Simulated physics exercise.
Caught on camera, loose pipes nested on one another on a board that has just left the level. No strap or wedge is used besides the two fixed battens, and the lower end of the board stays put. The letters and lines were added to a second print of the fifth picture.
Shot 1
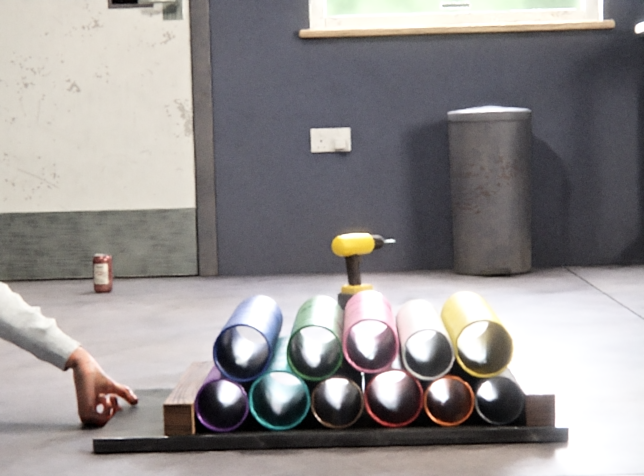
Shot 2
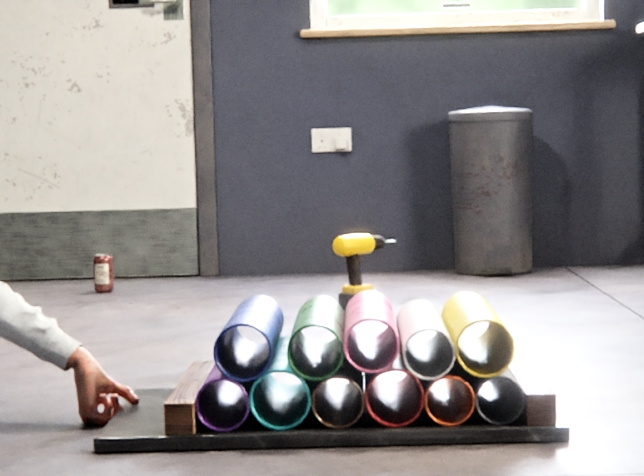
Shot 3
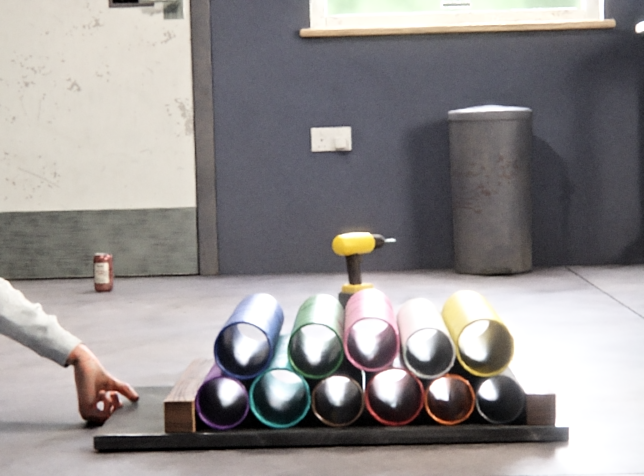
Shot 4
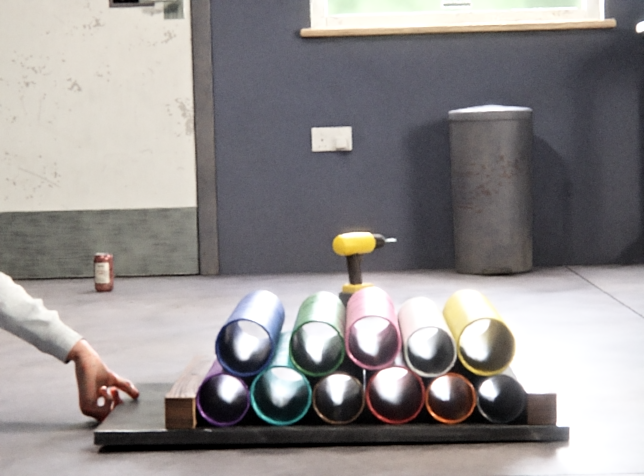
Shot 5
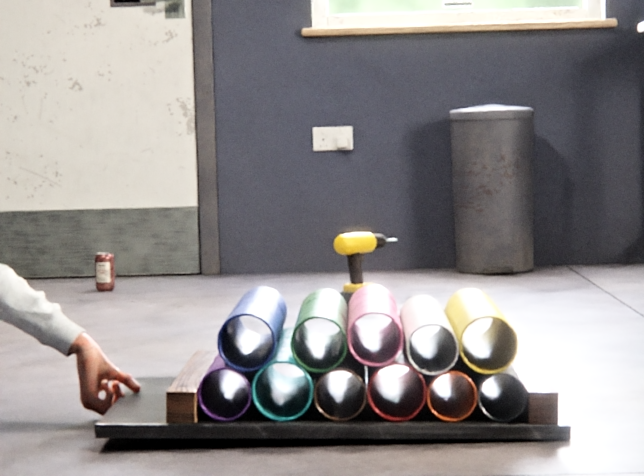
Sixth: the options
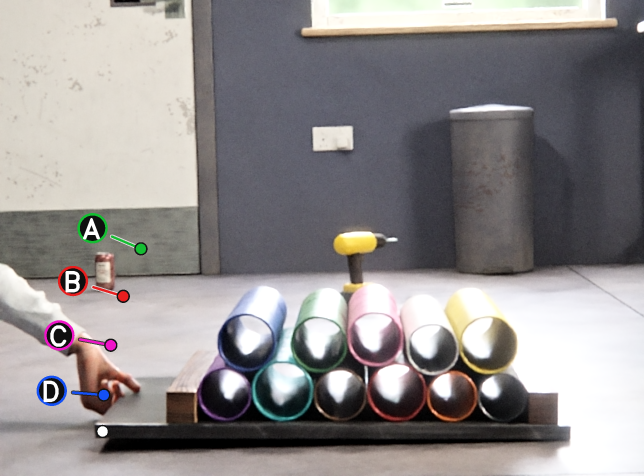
The clip opens on colourful pipes stacked in two rows between wooden blocks on a dark board, with a hand at its left end and a yellow drill behind. The hand then slowly raises that end very slightly, and the pipes stay nested together, rising only a touch with the board.
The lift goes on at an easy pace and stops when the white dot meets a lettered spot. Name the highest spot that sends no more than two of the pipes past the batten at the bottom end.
Stop at B.
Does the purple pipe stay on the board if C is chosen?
Yes.
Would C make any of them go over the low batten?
No, at C.
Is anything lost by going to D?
No, at D.
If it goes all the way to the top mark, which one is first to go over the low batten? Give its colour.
First is the yellow one.
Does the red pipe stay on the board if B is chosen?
Yes.
On the marked copy, A at (141, 249); B at (123, 296); C at (111, 345); D at (104, 395); the white dot at (103, 432).
Following B. Soon after the start, board at 14°.
Later, board at 18°.
In the end, board at 18°, one over the low batten (yellow).
As for the rest, A four over the low batten (white, green, yellow, pink); C none over the low batten; D none over the low batten.
